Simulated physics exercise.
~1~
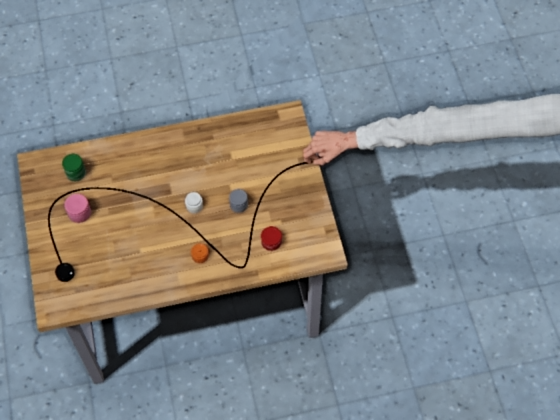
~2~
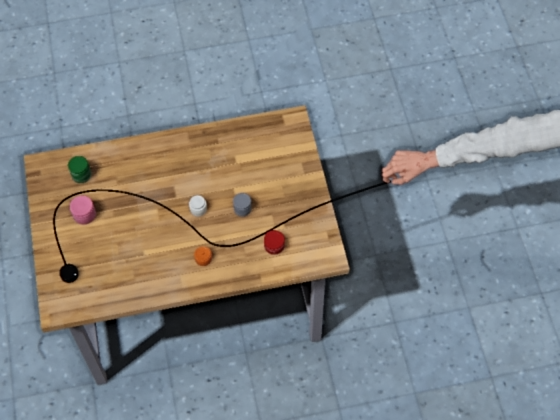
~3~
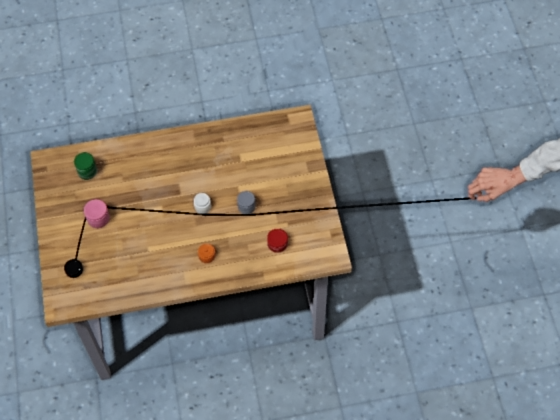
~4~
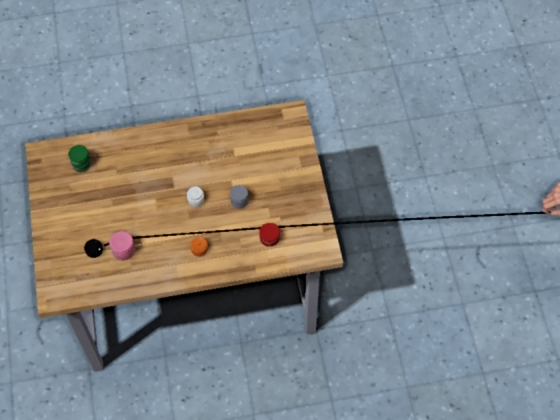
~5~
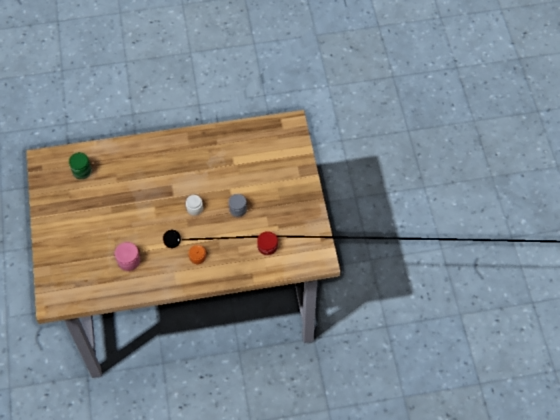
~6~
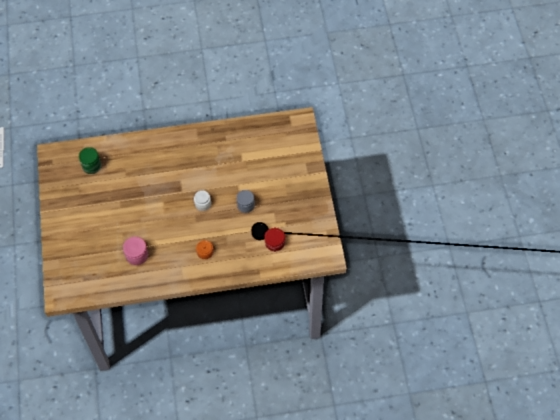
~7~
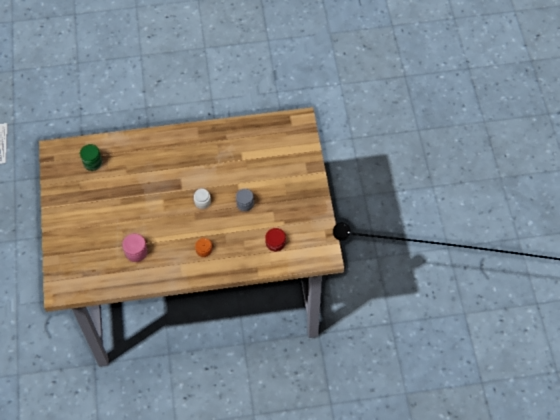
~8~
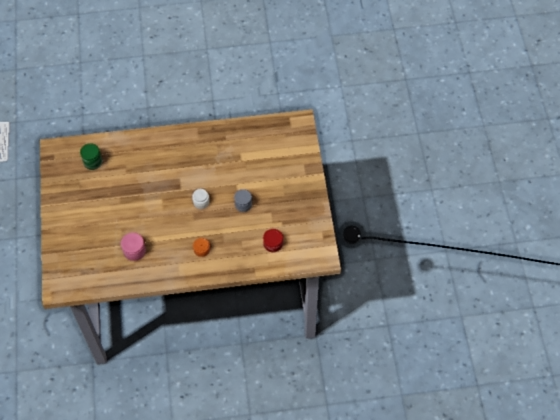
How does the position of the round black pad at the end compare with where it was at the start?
At the start the black pad sat near the left end of the table, close to the front corner. By the end it was off the table, just beyond the right edge and still attached to the cord.
